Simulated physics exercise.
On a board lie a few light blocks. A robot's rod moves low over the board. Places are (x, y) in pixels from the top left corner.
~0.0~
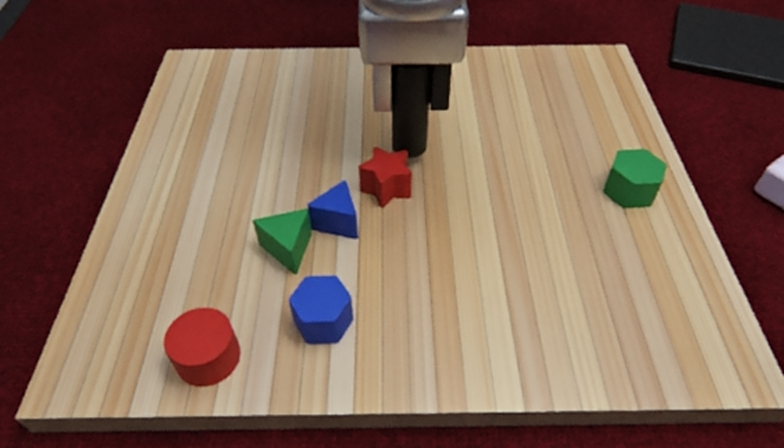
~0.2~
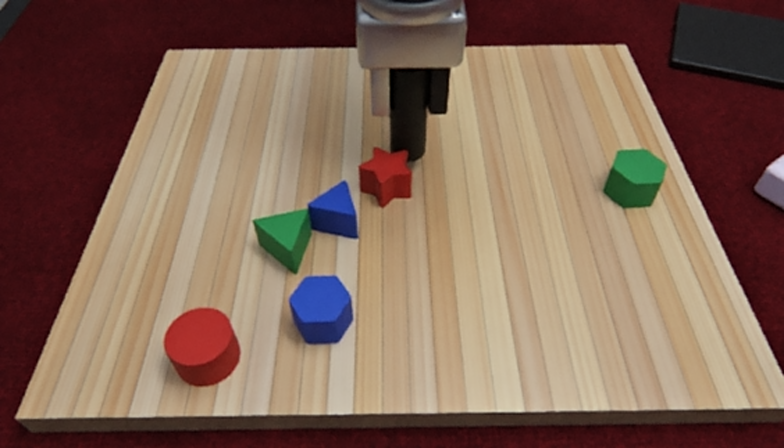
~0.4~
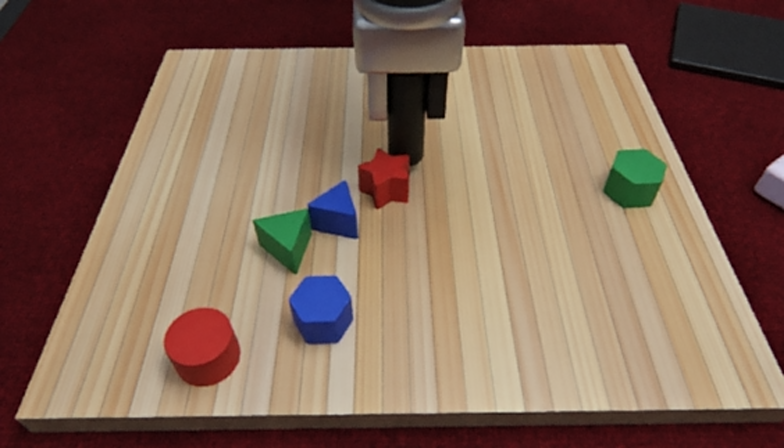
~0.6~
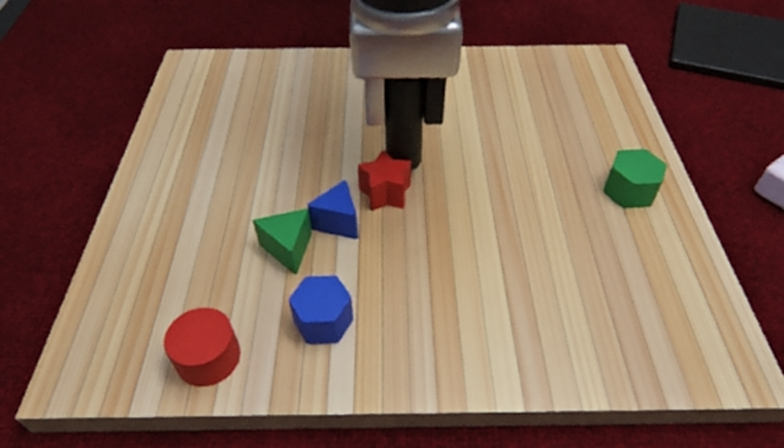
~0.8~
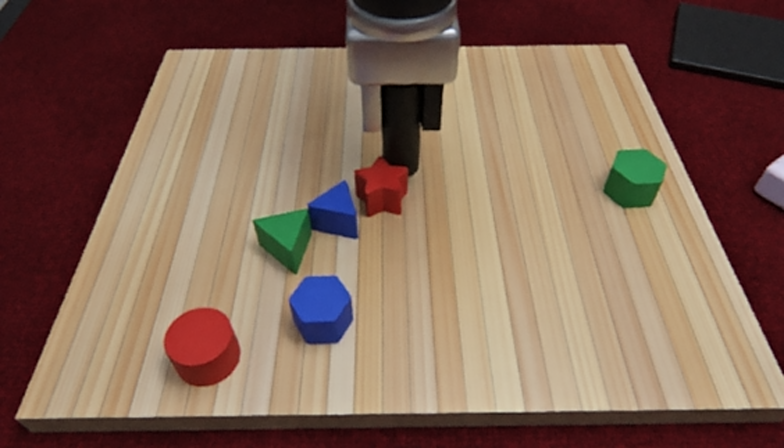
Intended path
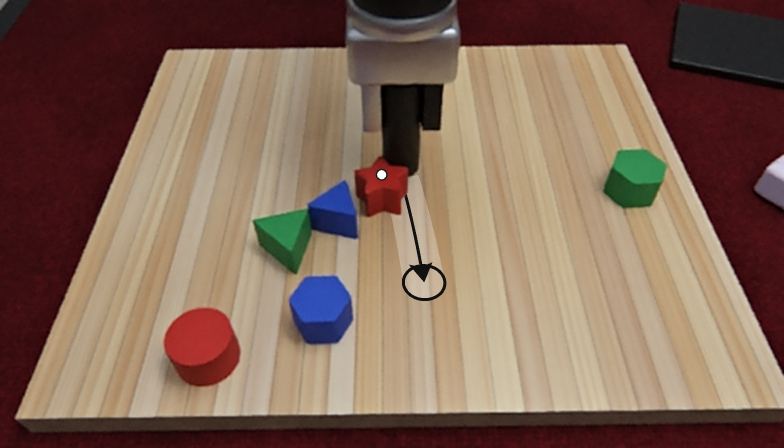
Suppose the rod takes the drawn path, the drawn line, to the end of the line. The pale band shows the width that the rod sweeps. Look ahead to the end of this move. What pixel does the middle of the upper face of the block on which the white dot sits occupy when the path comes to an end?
Located at (375, 209).
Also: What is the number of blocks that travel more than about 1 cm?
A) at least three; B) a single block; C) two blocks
It's B.
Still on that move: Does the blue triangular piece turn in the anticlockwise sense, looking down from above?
In short: No.
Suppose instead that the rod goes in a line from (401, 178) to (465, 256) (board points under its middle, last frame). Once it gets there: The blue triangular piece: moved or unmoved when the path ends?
Here the blue triangular piece stays on its spot.
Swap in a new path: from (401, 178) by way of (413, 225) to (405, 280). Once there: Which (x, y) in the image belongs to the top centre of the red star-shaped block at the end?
By then it is at (373, 208).
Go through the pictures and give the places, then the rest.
The first picture shows tip of the rod at (409, 147), middles of tops, blue hexagonal block at (320, 298), blue triangular piece at (336, 199), red star-shaped block at (387, 163).
The second picture shows rod at (408, 150), nothing pushed.
The third picture shows rod at (406, 155), red star-shaped block at (386, 166).
The fourth picture shows rod at (404, 160), red star-shaped block at (385, 169).
The fifth picture shows rod at (401, 166), blue hexagonal block at (320, 298), blue triangular piece at (336, 199), red star-shaped block at (382, 175).
The line goes straight from (401, 178) to (424, 282); the dot is on the red star-shaped block.
On the path given first. One third of the way, rod at (409, 198); blue triangular piece at (332, 201), turned 15° clockwise; red star-shaped block at (375, 197), turned 35° clockwise.
Two thirds of the way, rod at (417, 233); blue triangular piece at (330, 202), turned 20° clockwise; red star-shaped block at (374, 209), turned 65° clockwise.
At the end, rod at (425, 271); blue hexagonal block unmoved; blue triangular piece at (330, 202), turned 20° clockwise; red star-shaped block at (375, 209), turned 65° clockwise.
